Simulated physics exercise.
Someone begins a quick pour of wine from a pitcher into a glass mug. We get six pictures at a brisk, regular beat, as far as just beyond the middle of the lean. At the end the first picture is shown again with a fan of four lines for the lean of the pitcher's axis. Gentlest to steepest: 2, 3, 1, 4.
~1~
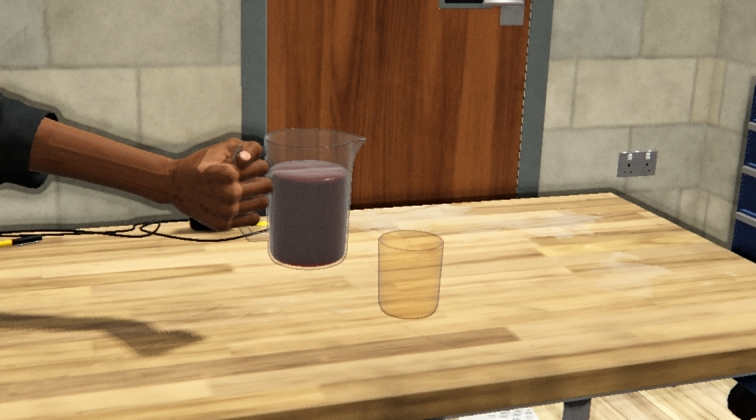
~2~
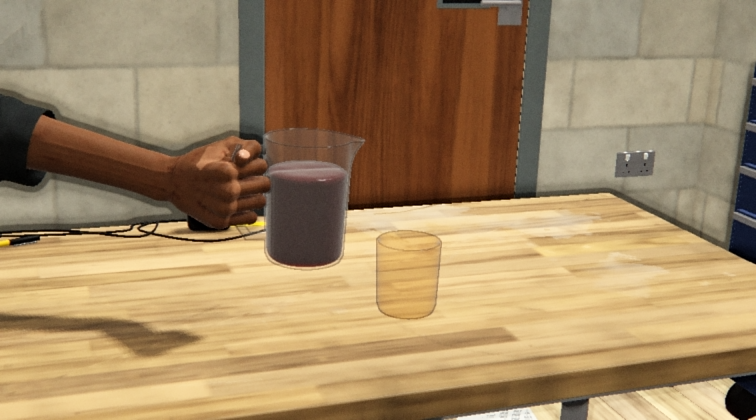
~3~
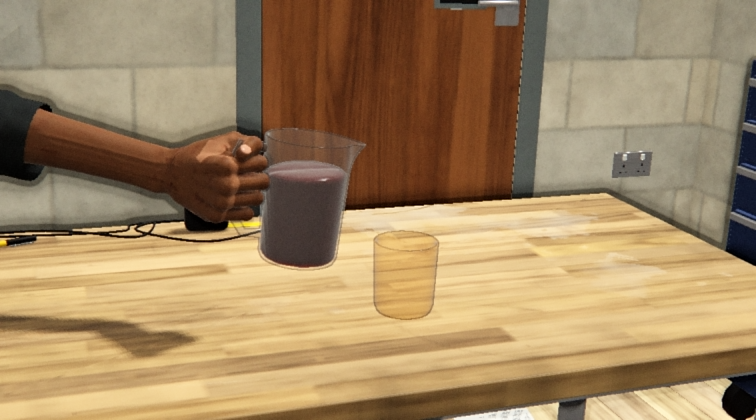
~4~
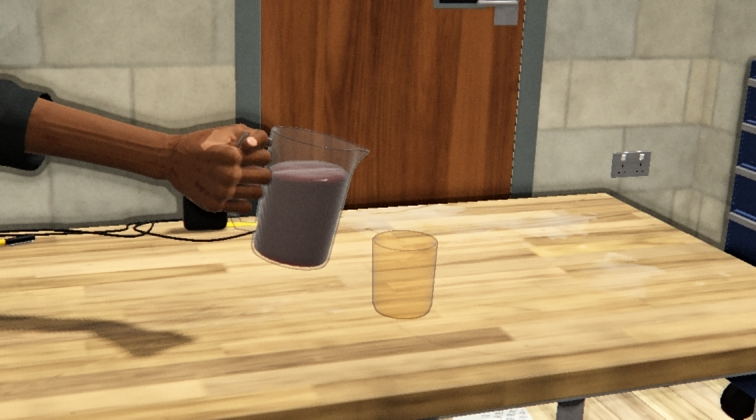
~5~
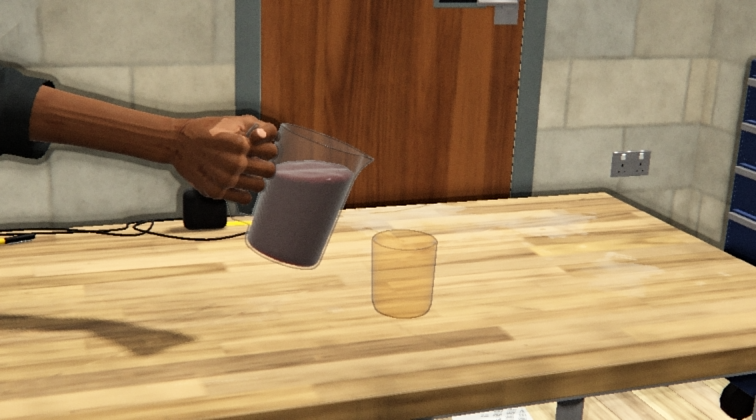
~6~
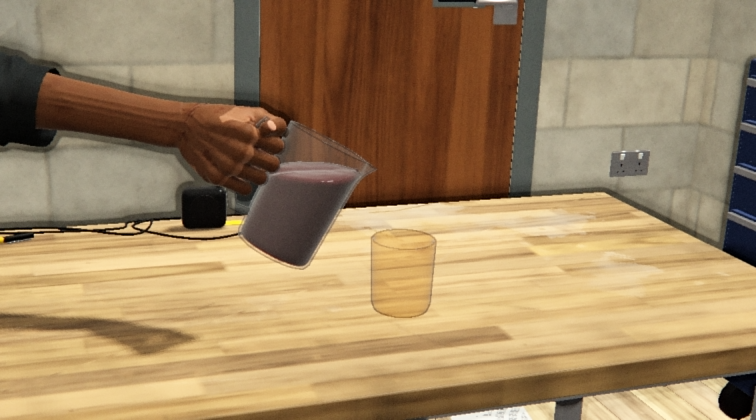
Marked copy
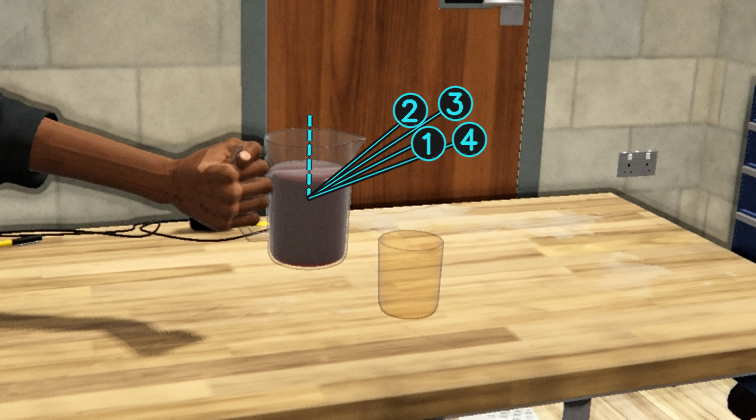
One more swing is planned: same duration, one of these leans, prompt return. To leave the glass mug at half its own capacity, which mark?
Go for 3.
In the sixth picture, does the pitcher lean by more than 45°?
No, it does not.
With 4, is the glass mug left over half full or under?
Over half.
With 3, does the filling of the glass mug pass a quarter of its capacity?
Yes, clearly.
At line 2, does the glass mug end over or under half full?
Under.
In cyan, 1 at (410, 146); 2 at (398, 124); 3 at (441, 112); 4 at (453, 144).
Choosing 1, the glass mug ends with about 72 % of what it can hold.
Choosing 2, the glass mug ends with about 31 % of what it can hold.
Choosing 3, the glass mug ends with about 48 % of what it can hold.
Choosing 4, the glass mug ends with about 93 % of what it can hold; 4 % of the wine is spilt.
